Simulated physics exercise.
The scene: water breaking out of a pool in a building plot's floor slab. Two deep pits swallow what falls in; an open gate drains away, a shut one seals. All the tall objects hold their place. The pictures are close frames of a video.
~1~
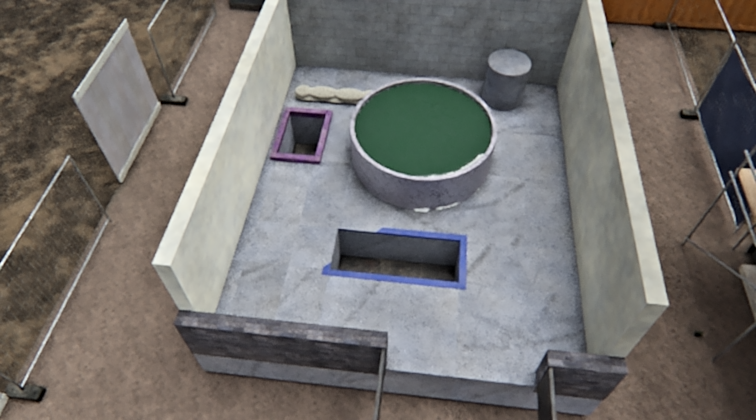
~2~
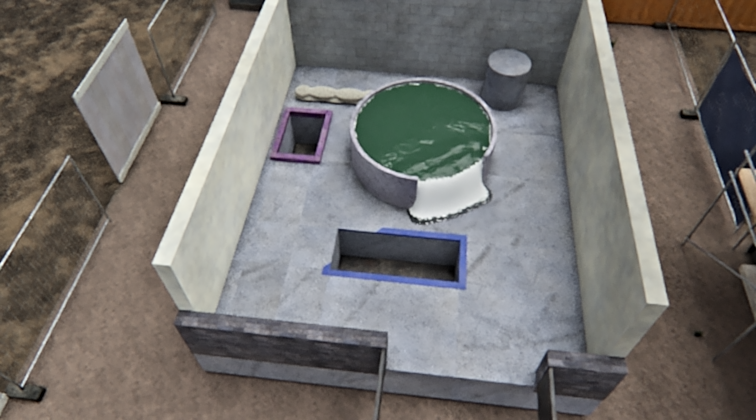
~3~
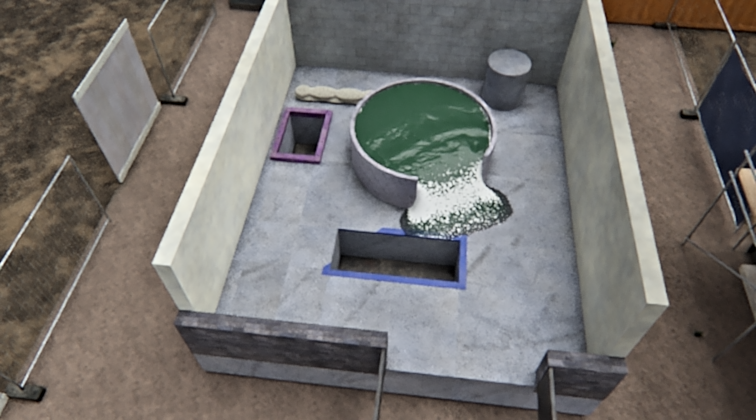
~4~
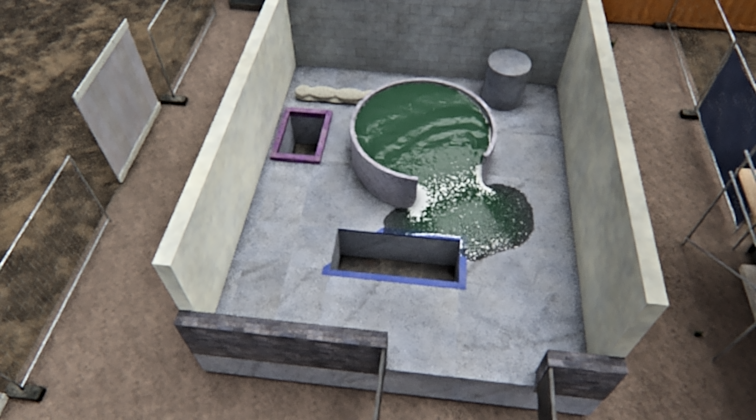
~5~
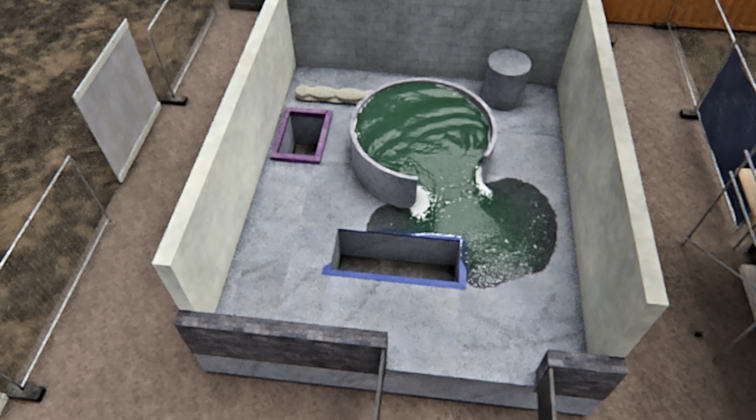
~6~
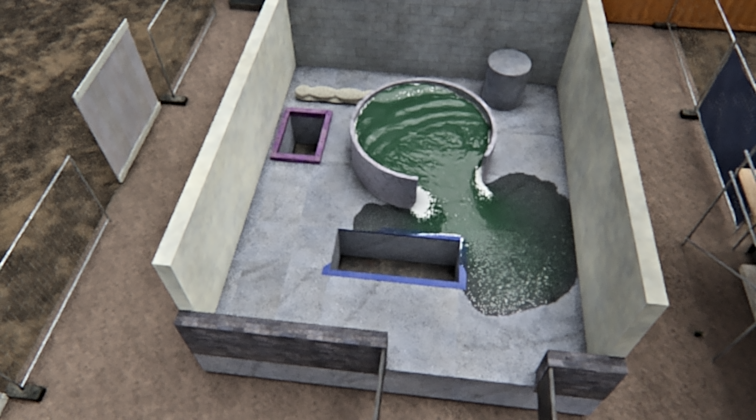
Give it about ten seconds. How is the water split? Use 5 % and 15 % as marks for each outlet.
In the end: The gate takes more than 15 %; the blue pit takes more than 15 %; the purple pit takes less than 5 %.
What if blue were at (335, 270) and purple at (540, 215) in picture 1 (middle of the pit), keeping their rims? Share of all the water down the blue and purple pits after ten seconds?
Per cent: Blue 4, purple 12.
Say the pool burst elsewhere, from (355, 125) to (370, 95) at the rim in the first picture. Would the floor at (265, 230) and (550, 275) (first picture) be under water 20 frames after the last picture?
In that order: Flooded, free of water.
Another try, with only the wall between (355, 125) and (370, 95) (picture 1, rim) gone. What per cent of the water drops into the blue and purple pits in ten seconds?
Roughly, in per cent: Blue 4, purple 45.
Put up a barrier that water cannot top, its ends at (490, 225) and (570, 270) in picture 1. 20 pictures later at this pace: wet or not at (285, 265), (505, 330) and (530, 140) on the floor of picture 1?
As listed: Dry, under water, under water.
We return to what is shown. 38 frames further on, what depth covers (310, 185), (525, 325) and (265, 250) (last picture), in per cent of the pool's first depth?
About 0, 18 and 2 per cent.
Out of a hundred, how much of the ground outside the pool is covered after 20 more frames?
I make it 40 per cent.
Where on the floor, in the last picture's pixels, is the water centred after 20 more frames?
Close to (462, 207).
A moment on, water covers 25 % of the floor; the gate 0 %, the blue pit 9 %, the purple pit 0 %.
Next, water covers 25 % of the floor; the gate 3 %, the blue pit 15 %, the purple pit 0 %.
Then, water covers 40 % of the floor; the gate 10 %, the blue pit 21 %, the purple pit 0 %.
Later, water covers 60 % of the floor; the gate 21 %, the blue pit 28 %, the purple pit 0 %.
In the end, water covers 80 % of the floor; the gate 30 %, the blue pit 33 %, the purple pit 0 %.
